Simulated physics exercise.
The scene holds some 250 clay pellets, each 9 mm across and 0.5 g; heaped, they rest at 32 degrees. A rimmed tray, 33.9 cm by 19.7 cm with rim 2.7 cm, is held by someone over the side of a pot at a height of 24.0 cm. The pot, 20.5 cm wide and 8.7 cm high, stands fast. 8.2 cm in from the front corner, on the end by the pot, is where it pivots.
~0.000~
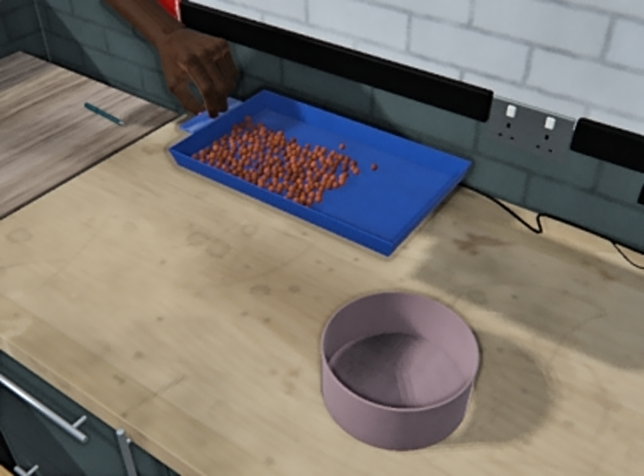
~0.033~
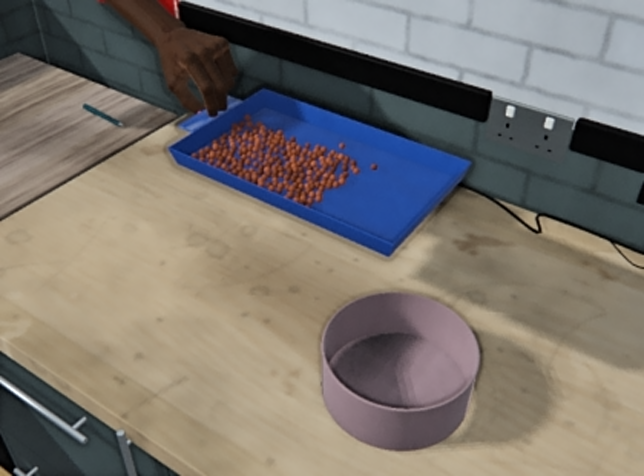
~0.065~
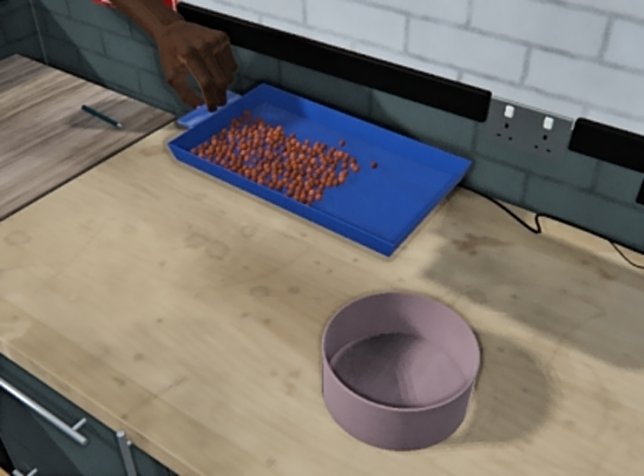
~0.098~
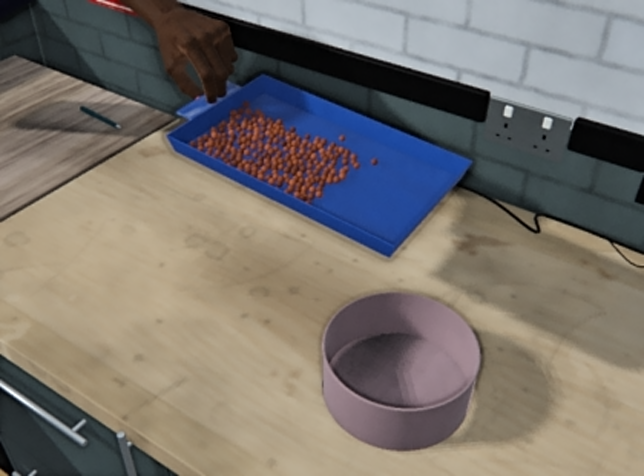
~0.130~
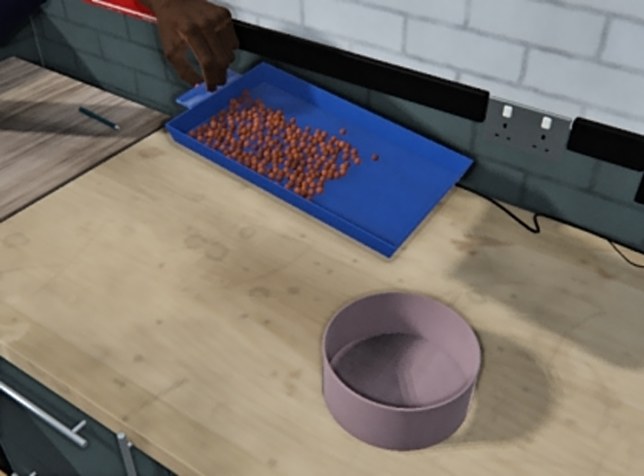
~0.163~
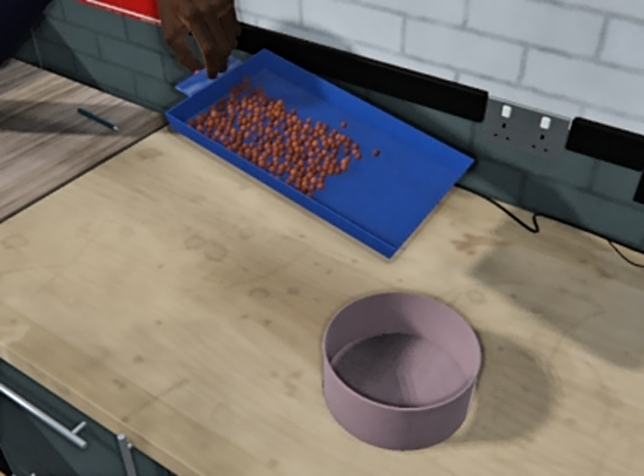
The clip shows a hand gripping the far left end of a blue tray of small reddish-brown pellets on a wooden counter, gradually raising that end into a slight tilt while a mauve pot in front stays still.
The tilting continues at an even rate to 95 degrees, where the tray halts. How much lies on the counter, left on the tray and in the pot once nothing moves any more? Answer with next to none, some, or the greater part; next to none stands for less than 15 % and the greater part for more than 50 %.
Counter: Some; tray: Next to none; pot: The greater part.
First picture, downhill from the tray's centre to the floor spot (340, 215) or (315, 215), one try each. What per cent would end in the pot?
That would be close to 100 per cent and then close to 80 per cent.
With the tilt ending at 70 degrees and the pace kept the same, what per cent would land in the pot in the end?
That would be around 40 percent.
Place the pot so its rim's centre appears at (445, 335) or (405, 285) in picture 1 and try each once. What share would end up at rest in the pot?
First try about 75 per cent, second try about 5 per cent.
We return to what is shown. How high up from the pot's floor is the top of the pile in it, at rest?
Roughly 2.0 cm up.
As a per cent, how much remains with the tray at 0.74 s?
About 55% of the load.
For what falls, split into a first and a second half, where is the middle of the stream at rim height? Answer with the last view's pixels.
First near (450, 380), then at (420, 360).
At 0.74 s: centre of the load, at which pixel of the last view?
Look near (420, 267) in the last picture.
Then, at 0.51 s, tilt 53 degrees; the tray holds 100 %, the pot 0 %.
After 0.74 s, tilt 80 degrees; the tray holds 55 %, the pot 0 %.
After 1.08 s, tilt 95 degrees; the tray holds 5 %, the pot 60 %.
By 1.9 s all is still; counter 25 %, tray 0 %, pot 75 %.
